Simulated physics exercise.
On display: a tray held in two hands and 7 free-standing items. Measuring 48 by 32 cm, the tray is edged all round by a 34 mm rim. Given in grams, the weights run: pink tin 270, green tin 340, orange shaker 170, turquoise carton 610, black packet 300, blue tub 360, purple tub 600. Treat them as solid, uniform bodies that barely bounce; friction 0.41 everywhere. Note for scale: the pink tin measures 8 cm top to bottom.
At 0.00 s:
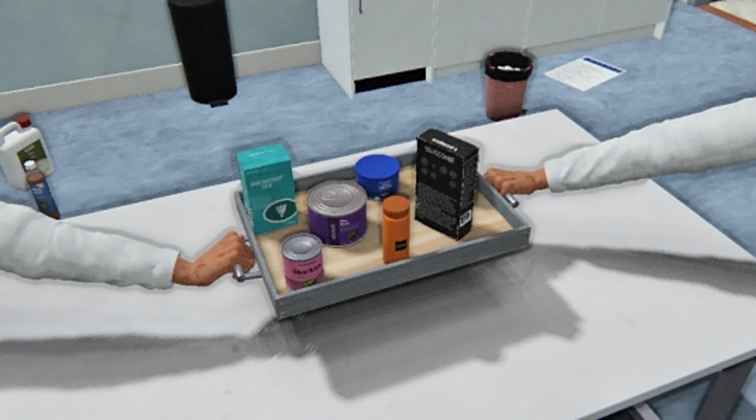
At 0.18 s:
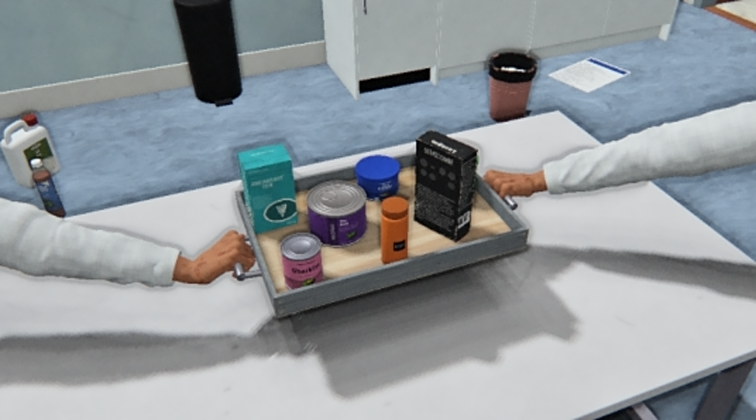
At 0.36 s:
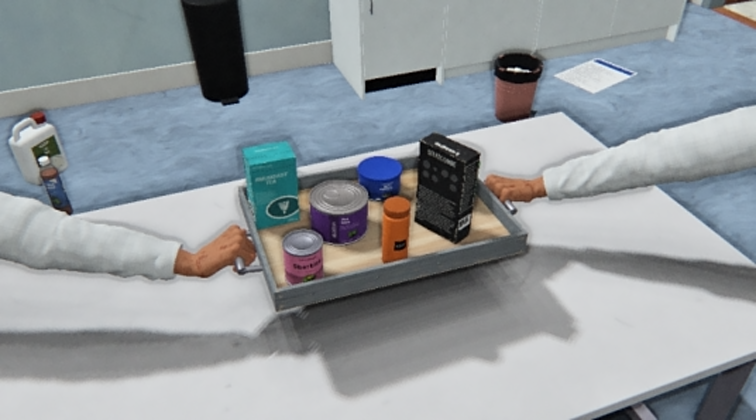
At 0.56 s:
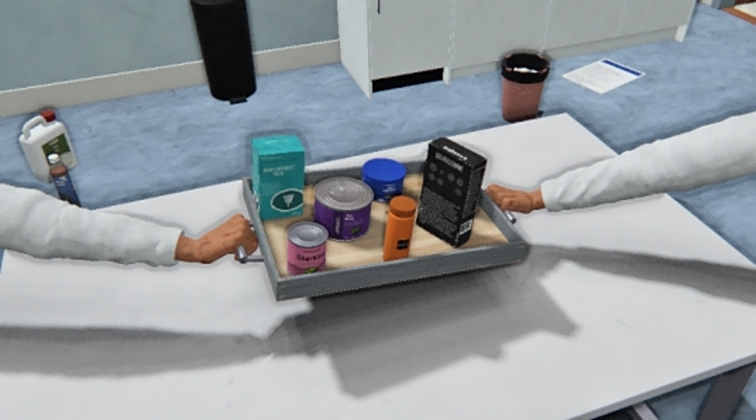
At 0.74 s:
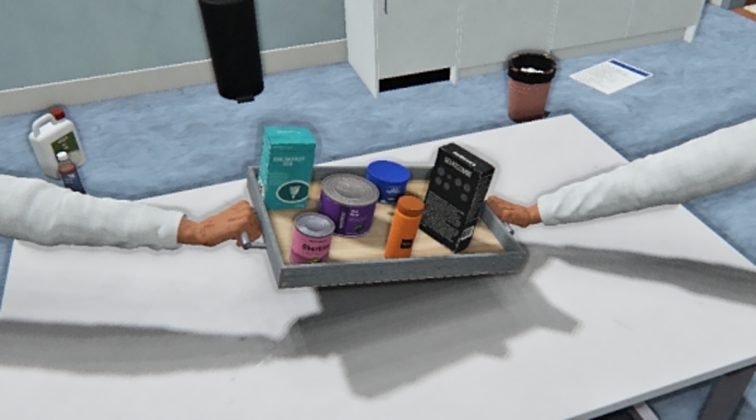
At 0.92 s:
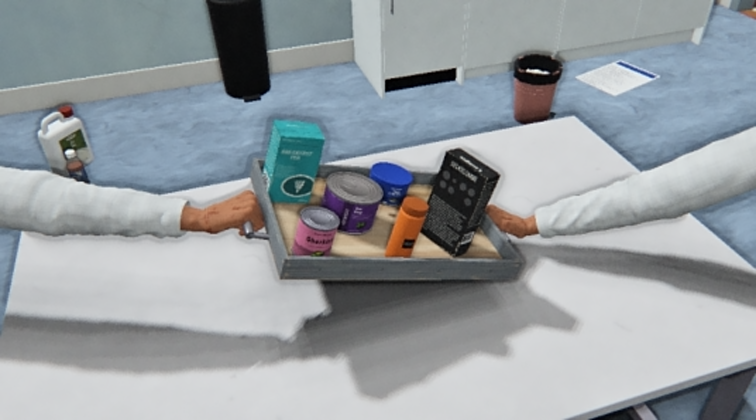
A room with a blue floor is seen from above, across a white table. Two white-sleeved arms hold a grey-rimmed tray with a turquoise carton and pink tin at left, purple and blue tubs and an orange shaker around the middle, and a black packet at right. The tray starts level, then the hands tilt it steadily right edge down, the items leaning with it, while the camera drifts slightly, shifting the background right.
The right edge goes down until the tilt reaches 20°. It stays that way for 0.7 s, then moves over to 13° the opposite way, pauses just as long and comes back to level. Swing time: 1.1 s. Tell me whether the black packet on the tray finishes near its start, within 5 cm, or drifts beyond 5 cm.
It breaks away.
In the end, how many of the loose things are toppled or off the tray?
2 of them.
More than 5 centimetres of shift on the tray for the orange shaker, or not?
In the end the orange shaker has moved.
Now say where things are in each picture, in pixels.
In the first picture, tray level; black packet (445, 186); pink tin (303, 264).
In the second picture, tray level; orange shaker (395, 233); turquoise carton (269, 189).
In the third picture, tilt 2°, right edge down; blue tub (380, 179); purple tub (339, 212).
In the fourth picture, tilt 7°, right edge down; pink tin (307, 252).
In the fifth picture, tilt 13°, right edge down; orange shaker (404, 231); turquoise carton (286, 169).
In the sixth picture, tilt 17°, right edge down; black packet (457, 203); blue tub (389, 184).
After 1.52 s, tilt 20°, right edge down; black packet now off the tray; orange shaker tipped 8° from how it sat.
After 2.12 s, tilt 17°, right edge down; orange shaker on its side.
After 2.82 s, tilt 11°, left edge down; orange shaker on its side.
At rest (5.2 s), off the tray, black packet; tipped over on the tray, orange shaker; the other 5 in place, give or take 5 cm. In the last view, black packet near (535, 255).
